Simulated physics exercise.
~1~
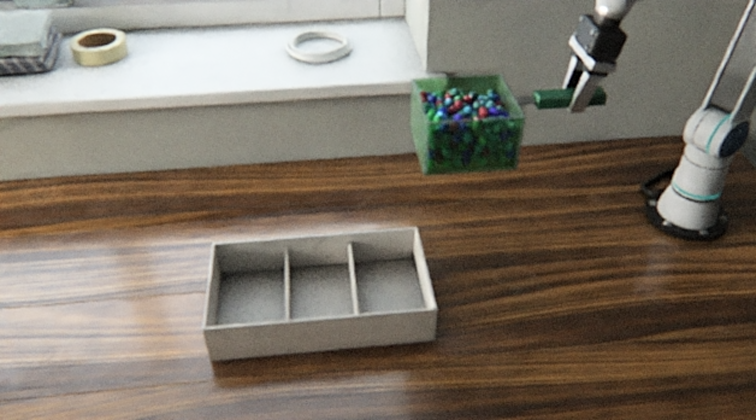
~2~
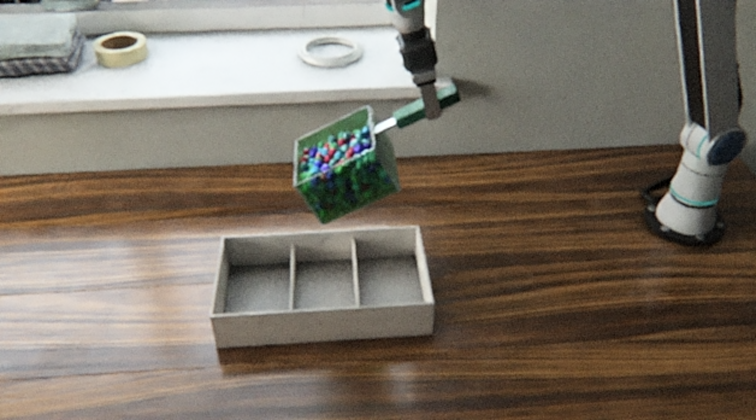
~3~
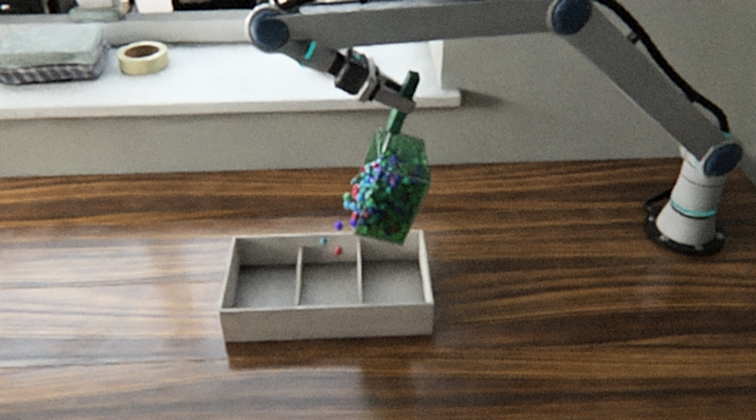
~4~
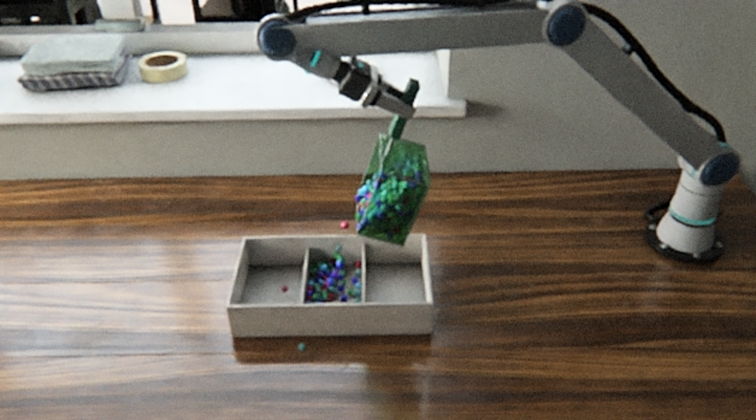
A dark wood-grained table stands beside a pale windowsill, seen from above and in front, with rolls of tape and folded cloth on the sill. A pale grey crate split into three parts rests on the table, and a robot arm based at the right grips a translucent green box heaped with small multicoloured balls. The arm carries the box left over the crate, tipping it forward. It tilts the box steeply, and the first balls drop. Many land in the middle part, one lies in the left part, and a few stray, while most remain in the tilted box.
